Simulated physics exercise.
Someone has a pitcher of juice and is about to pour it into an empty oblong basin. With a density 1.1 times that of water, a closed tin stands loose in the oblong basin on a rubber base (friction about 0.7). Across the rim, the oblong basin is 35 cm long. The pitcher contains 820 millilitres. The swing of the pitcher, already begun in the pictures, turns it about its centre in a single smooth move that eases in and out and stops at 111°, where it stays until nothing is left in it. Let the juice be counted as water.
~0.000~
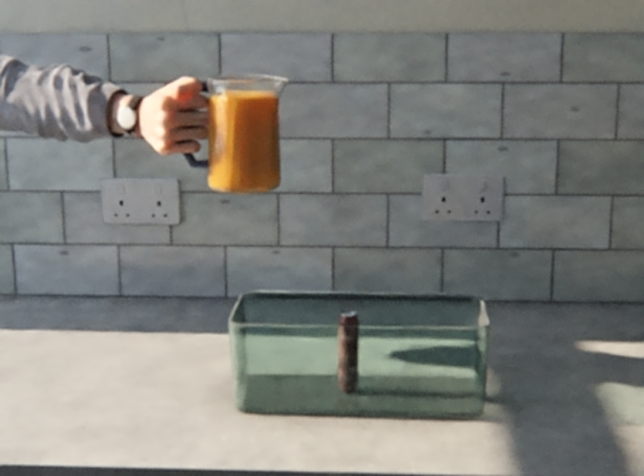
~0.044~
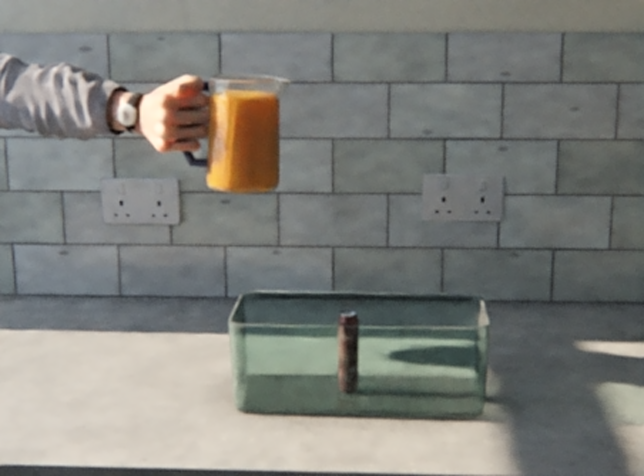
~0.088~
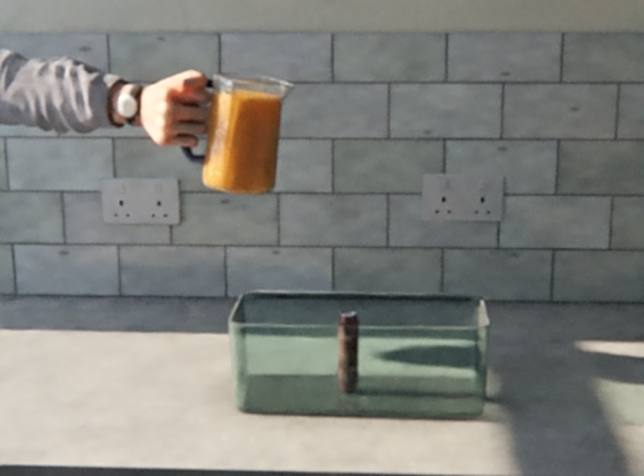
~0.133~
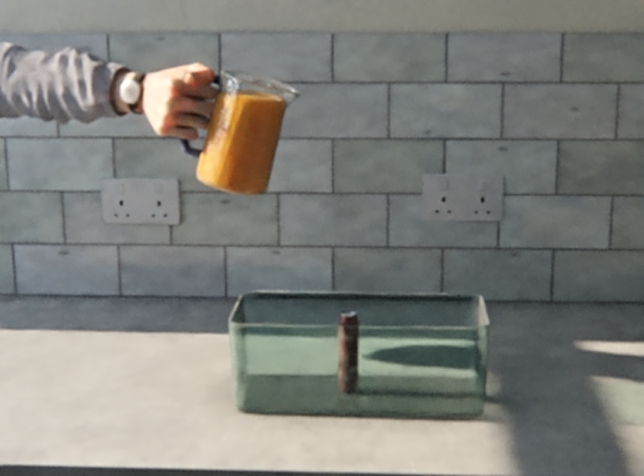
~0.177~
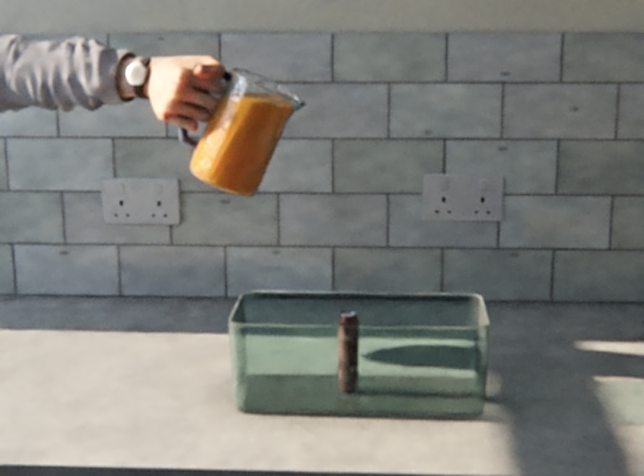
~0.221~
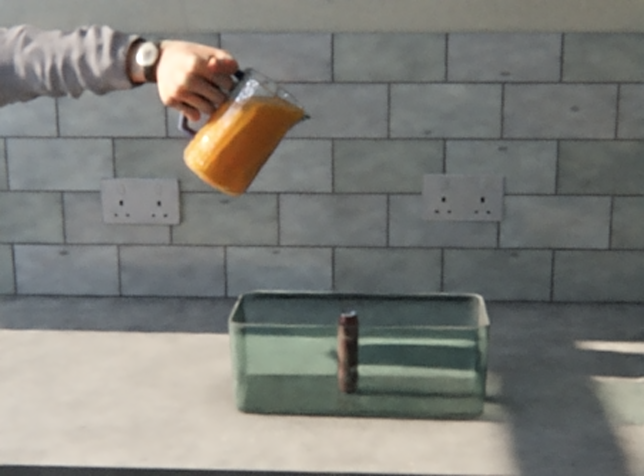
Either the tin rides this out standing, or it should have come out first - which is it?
Looks like it will stay erect.
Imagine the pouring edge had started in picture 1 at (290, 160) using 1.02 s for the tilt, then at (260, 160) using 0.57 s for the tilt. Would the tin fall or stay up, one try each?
First it topples; then it goes over.
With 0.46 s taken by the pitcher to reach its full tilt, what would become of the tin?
Then it holds its balance.
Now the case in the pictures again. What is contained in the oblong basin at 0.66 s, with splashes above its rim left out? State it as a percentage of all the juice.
About 44 %.
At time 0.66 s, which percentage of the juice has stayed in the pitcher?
22 per cent or thereabouts.
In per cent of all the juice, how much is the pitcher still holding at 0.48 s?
66 %.
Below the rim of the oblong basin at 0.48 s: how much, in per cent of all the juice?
Estimate - around 3 in a hundred parts.
Then, 0.48 s in, the tilt is 104° and 66 per cent is still to pour; the tin stands where it began.
Then, 0.66 s in, the tilt is 111° and 22 per cent is still to pour; the tin stands where it began.
Then, 0.86 s in, the tilt is 111° and 4 per cent is still to pour; the tin stands where it began.
Then, 1.07 s in, the tilt is 111° and 0 per cent is still to pour; the tin stands where it began.
Finally, the tin stands where it began.
